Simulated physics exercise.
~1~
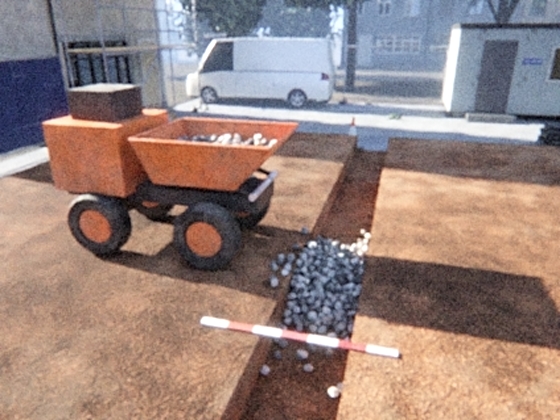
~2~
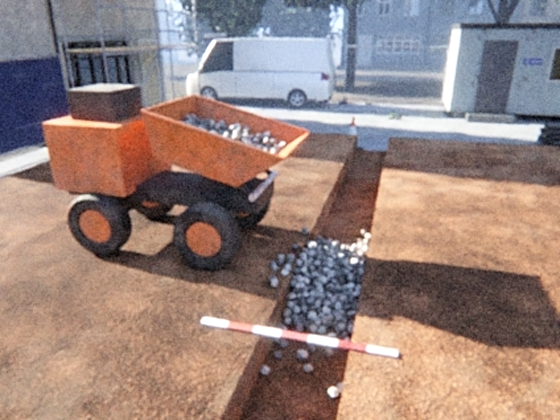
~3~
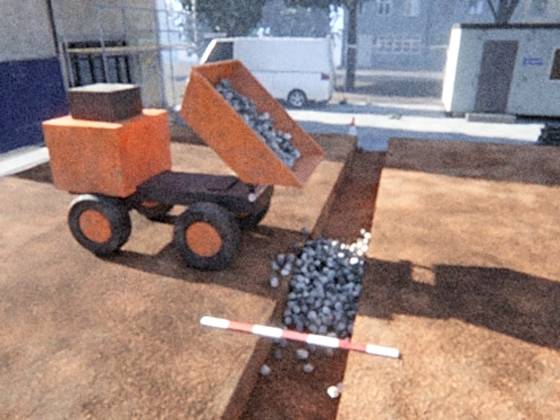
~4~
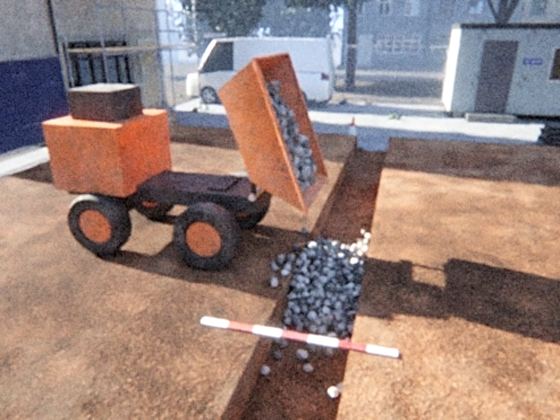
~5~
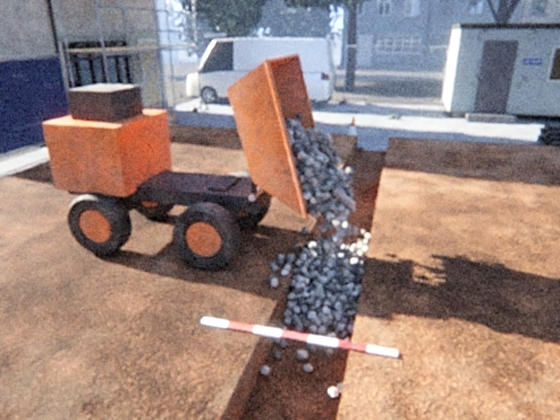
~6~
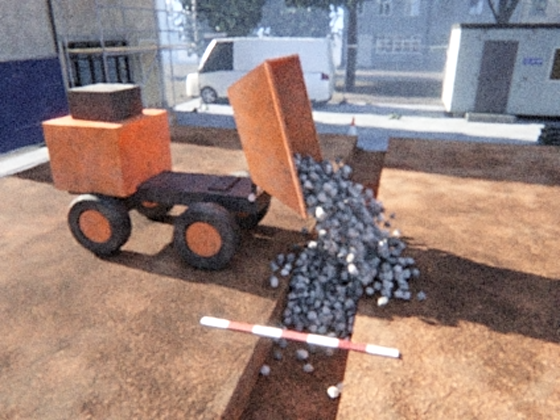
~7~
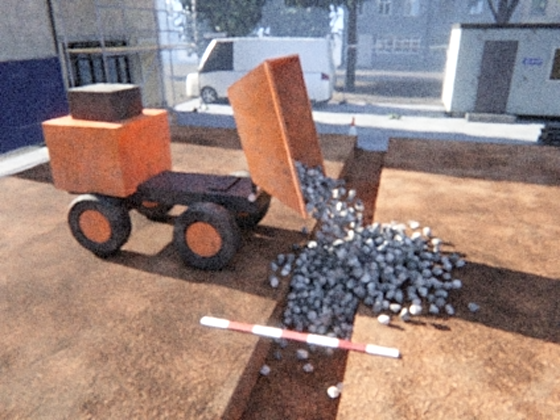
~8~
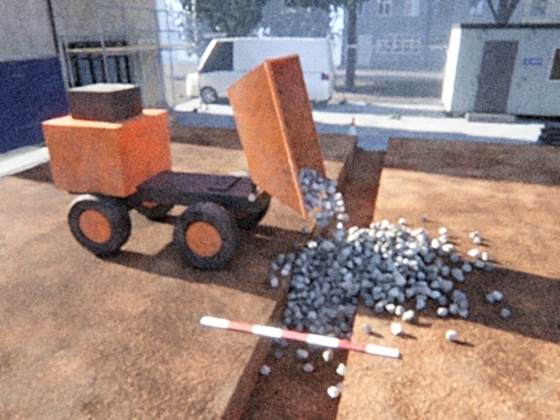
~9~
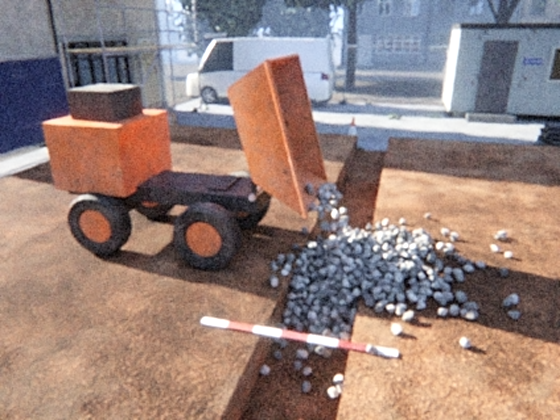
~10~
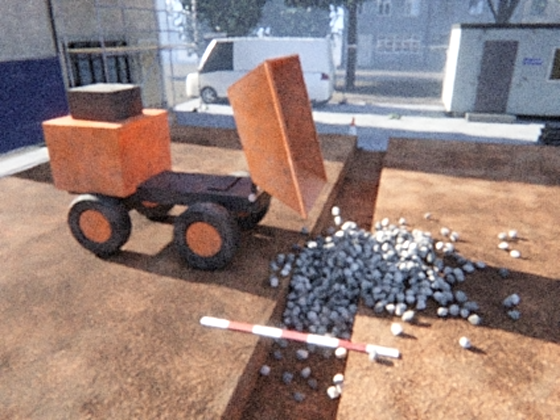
An orange dumper tips its skip and pours grey stones over and beyond a trench.
